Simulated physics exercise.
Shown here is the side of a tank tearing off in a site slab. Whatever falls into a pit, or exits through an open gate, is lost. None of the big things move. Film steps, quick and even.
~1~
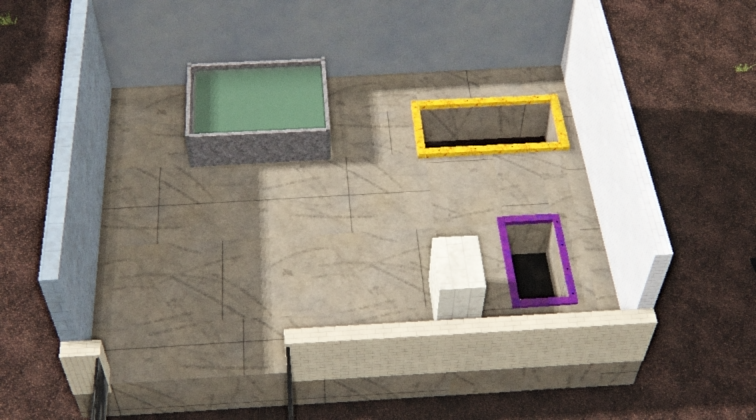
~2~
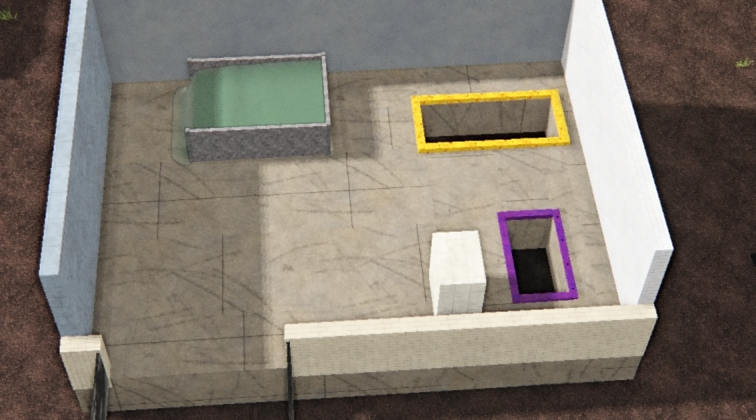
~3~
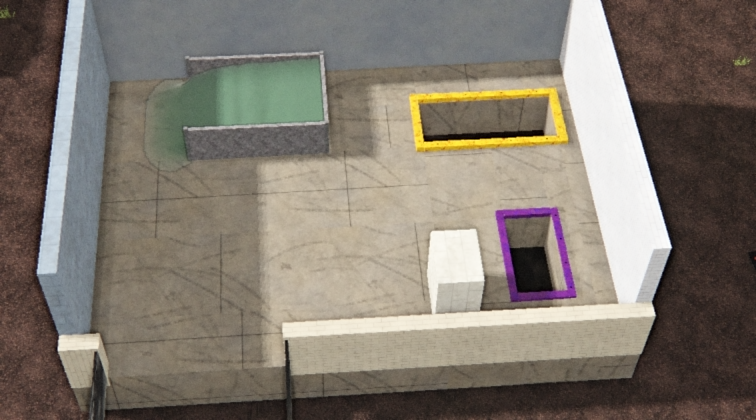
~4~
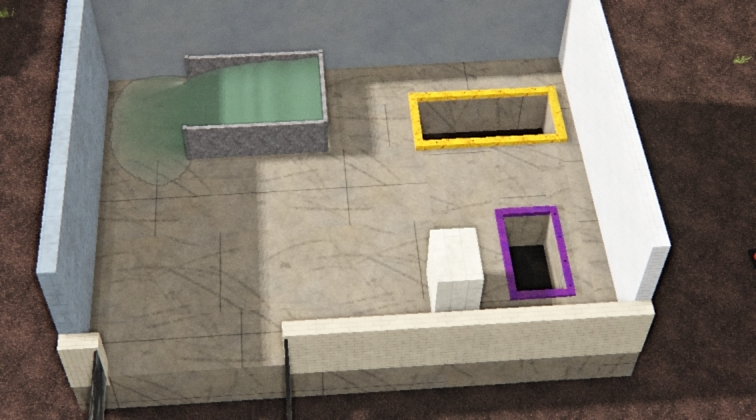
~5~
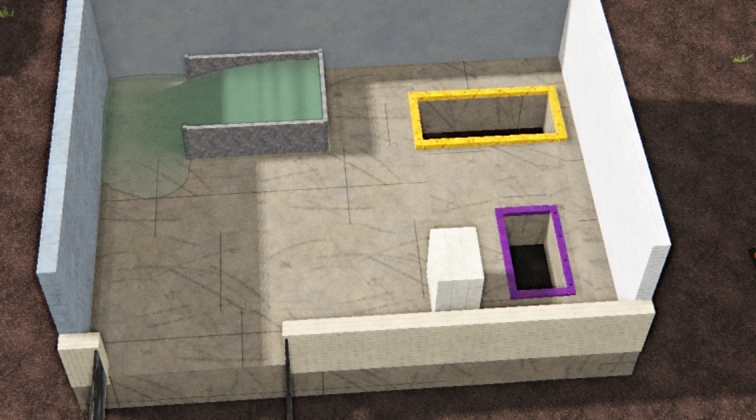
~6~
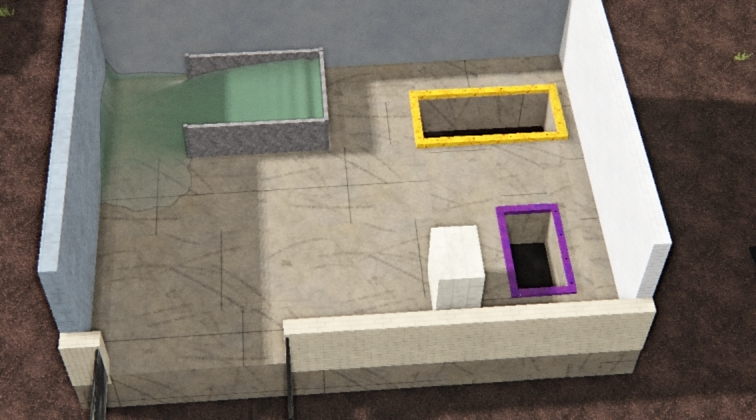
Green water in a grey-walled tank at the back left starts pouring out through its open left side onto the slab. It fans out across the floor, reaches the left wall, then spreads toward the front along it, while the yellow-rimmed and purple-rimmed pits and white block stay unchanged.
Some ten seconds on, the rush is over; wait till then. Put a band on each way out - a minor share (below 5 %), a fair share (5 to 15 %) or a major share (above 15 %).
Bands: Gate: A major share; purple pit: A minor share; yellow pit: A minor share.
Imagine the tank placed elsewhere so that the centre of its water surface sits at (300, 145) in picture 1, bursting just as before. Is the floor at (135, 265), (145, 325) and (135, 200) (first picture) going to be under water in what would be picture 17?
Okay, first one got wet, second one got wet, last one got wet.
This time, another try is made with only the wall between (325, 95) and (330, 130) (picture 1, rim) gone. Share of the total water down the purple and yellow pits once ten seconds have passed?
Estimates in per cent: Purple 10, yellow 20.
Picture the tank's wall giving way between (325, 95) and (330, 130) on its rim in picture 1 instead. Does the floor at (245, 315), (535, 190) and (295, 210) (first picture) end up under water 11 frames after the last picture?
So the first one is left untouched, the next drenched, and the last left untouched.
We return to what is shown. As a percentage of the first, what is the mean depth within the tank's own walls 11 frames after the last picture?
Around 32 percent.
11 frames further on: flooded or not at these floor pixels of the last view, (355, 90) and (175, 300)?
In turn, the two spots are high and dry and soaked.
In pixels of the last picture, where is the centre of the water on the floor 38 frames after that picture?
Near (236, 168).
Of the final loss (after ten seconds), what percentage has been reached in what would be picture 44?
By my reckoning, 70 %.
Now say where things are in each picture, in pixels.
The first picture shows the water tank at (257, 100) is whole and still.
In the second picture, the front is at a hidden place, out from the gap at (194, 116).
In the third picture, water pours out at (192, 116) and has run to (168, 85).
In the fourth picture, water pours out at (191, 115) and has run to (138, 80).
In the fifth picture, the front is at (103, 176), out from the gap at (191, 115).
In the sixth picture, water pours out at (192, 114) and has run to (102, 199).
A moment on, water covers 10 % of the floor; the gate 0 %, the purple pit 0 %, the yellow pit 0 %.
Next, water covers 25 % of the floor; the gate 0 %, the purple pit 0 %, the yellow pit 0 %.
Then, water covers 40 % of the floor; the gate 10 %, the purple pit 0 %, the yellow pit 0 %.
Later, water covers 50 % of the floor; the gate 34 %, the purple pit 0 %, the yellow pit 0 %.
In the end, water covers 60 % of the floor; the gate 49 %, the purple pit 0 %, the yellow pit 0 %.
